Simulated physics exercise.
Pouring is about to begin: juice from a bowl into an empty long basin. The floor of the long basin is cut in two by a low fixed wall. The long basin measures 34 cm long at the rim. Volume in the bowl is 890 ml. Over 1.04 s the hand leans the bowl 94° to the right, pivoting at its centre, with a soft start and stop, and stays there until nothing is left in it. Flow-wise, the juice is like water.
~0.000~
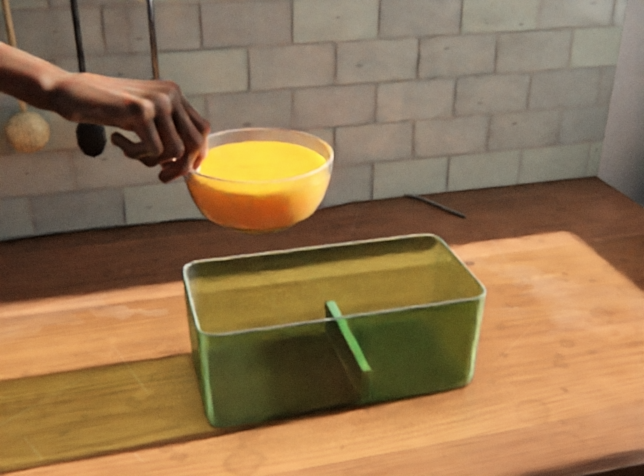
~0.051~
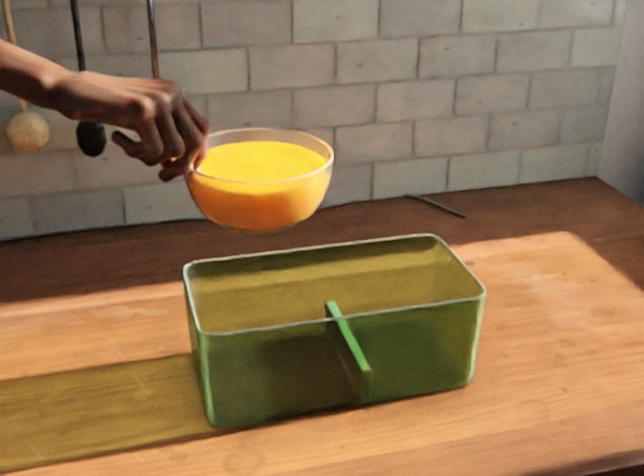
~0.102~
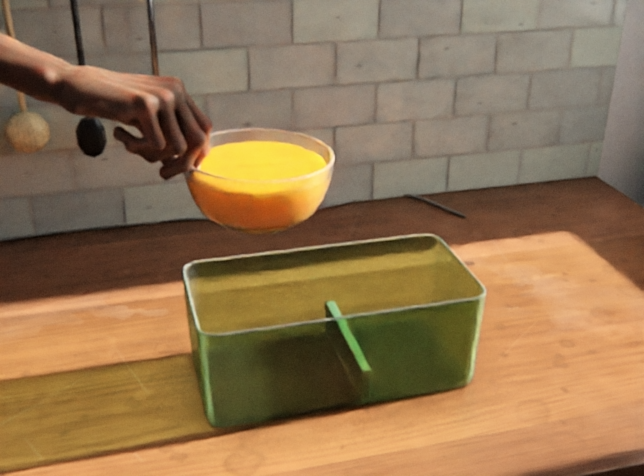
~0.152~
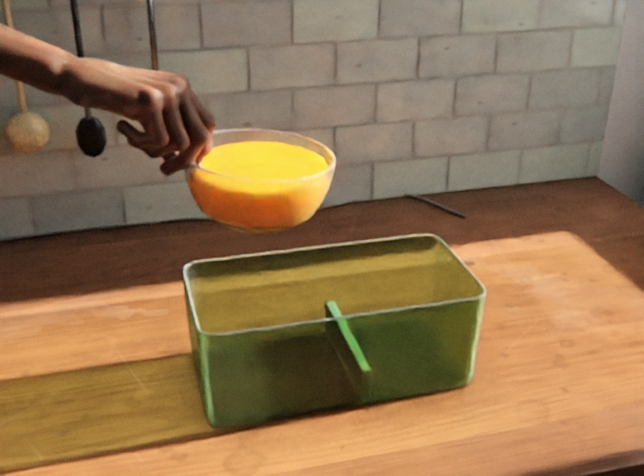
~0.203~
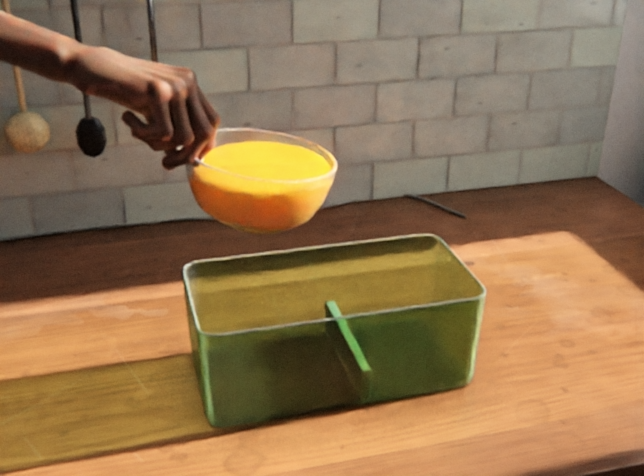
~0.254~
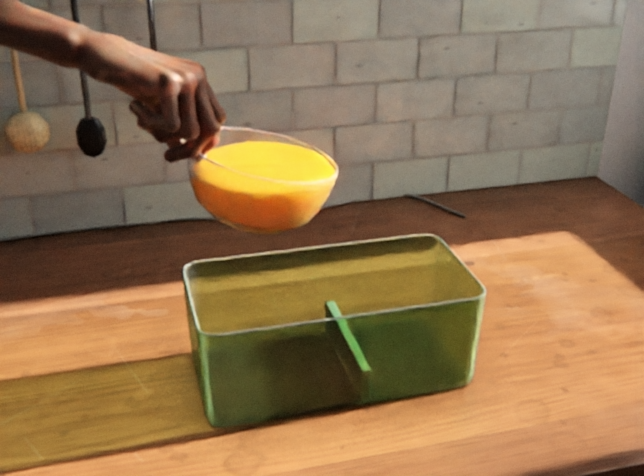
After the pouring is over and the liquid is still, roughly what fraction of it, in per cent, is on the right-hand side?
Roughly 82 out of 100 parts.
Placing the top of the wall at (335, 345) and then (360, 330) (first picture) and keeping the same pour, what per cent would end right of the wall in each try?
In order, 85 and 70 per cent.
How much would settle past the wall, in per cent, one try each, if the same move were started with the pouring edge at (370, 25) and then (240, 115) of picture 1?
I'd expect close to 65 per cent and then close to 10 per cent.
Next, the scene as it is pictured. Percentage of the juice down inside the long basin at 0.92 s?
Around 86 per cent of the whole.
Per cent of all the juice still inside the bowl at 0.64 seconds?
Fraction remaining: Approx. 48 per cent.
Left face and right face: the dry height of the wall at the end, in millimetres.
Left 40 mm, right 12 mm.
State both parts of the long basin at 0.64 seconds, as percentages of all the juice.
Around 0 on the left and around 18 on the right.
Then, 0.64 s in, the tilt is 64° and 47 per cent is still to pour, 0 is left of the wall and 18 right of it.
Then, 0.92 s in, the tilt is 91° and 6 per cent is still to pour, 9 is left of the wall and 77 right of it.
Then, 1.22 s in, the tilt is 94° and 0 per cent is still to pour, 18 is left of the wall and 82 right of it.
Then, 1.54 s in, the tilt is 94° and 0 per cent is still to pour, 18 is left of the wall and 82 right of it.
Finally, 18 per cent lies left of the wall, 82 right of it and 1 outside.
